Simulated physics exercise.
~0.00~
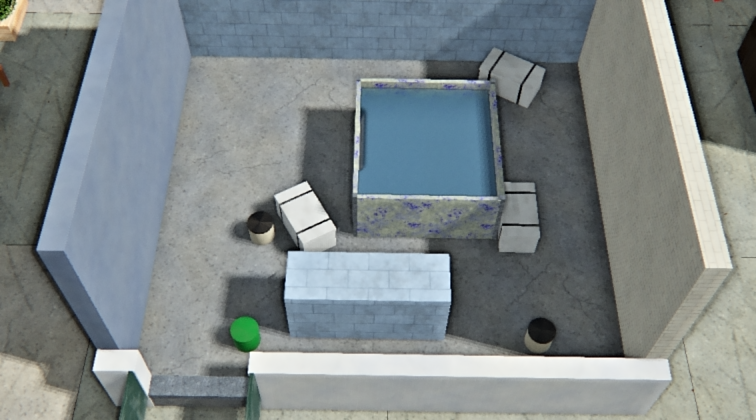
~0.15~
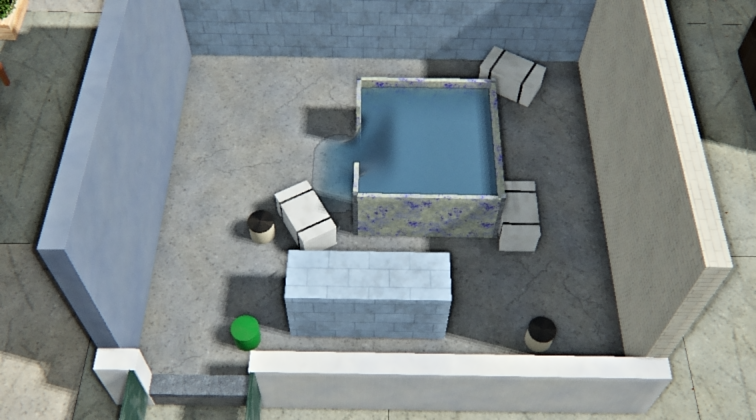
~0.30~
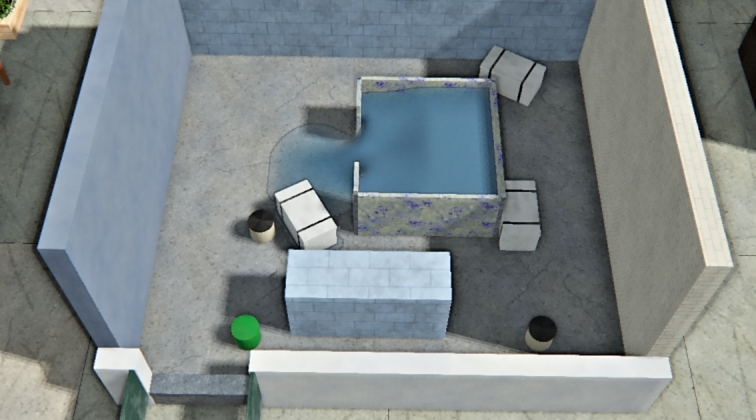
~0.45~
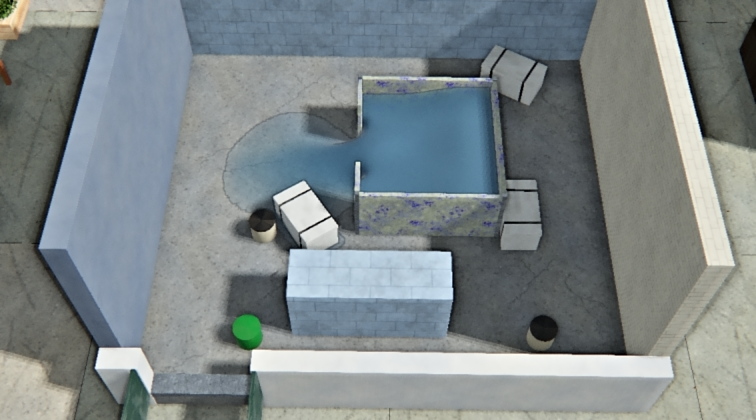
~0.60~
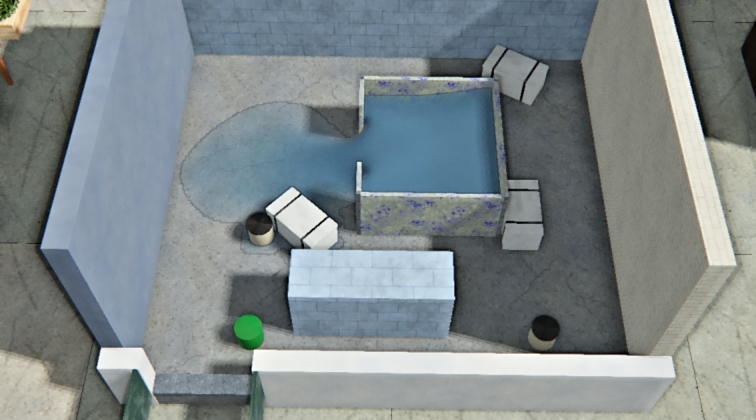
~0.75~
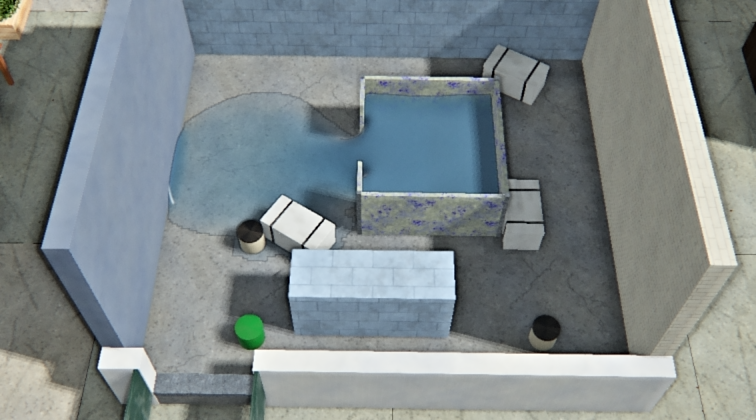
Water burst through the left side of a raised tank in a walled court and spread across the floor to the left wall, nudging a white trunk and a dark-topped pail near the gap.
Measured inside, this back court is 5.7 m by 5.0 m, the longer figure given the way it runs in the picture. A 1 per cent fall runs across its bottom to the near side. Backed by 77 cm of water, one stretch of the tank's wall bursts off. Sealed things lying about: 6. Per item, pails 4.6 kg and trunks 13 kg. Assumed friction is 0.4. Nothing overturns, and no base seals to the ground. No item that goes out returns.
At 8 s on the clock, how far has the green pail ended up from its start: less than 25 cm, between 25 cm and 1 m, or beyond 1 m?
It ends a long distance off.
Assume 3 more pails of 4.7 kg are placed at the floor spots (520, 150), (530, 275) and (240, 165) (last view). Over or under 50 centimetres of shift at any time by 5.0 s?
Respectively: Smaller, smaller, greater.
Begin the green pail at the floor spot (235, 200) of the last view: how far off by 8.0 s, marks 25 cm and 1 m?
Short answer: It drifts a great distance.
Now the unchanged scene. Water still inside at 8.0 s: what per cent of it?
Somewhere near 68 percent, give or take.
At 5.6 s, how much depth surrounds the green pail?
The depth there is around 4 cm.
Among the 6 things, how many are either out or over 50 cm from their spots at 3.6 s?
I get 3.
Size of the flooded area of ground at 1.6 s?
12 m2.
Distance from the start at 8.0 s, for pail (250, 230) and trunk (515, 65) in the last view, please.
In turn: Gone out, 120 cm.
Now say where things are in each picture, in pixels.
The green pail at (244, 329) rests on the ground; water covers 3.0 m2; 0 of 6 have shifted, in the first frame.
The green pail at (245, 328) rests on the ground; water covers 3.6 m2; 0 of 6 have shifted, in the second frame.
The green pail at (245, 327) rests on the ground; water covers 4.4 m2; 0 of 6 have shifted, in the third frame.
The green pail at (247, 327) rests on the ground; water covers 5.5 m2; 0 of 6 have shifted, in the fourth frame.
The green pail at (248, 327), on the bottom; 6.8 m2 under water; 2 of 6 have shifted, in the fifth frame.
The green pail at (249, 327) rests on the ground; water covers 7.9 m2; 2 of 6 have shifted, in the sixth frame.
After 1.6 s the green pail is near (249, 327), 0.0 m from its start, aground; 0 of 6 are out; 0 afloat.
After 3.6 s the green pail is near (308, 342), 0.7 m from its start, aground; 1 of 6 are out; 0 afloat.
After 5.6 s the green pail is near (395, 343), 1.7 m from its start, aground; 1 of 6 are out; 1 afloat.
After 8.0 s the green pail is near (506, 344), 2.9 m from its start, aground; 1 of 6 are out; 3 afloat.
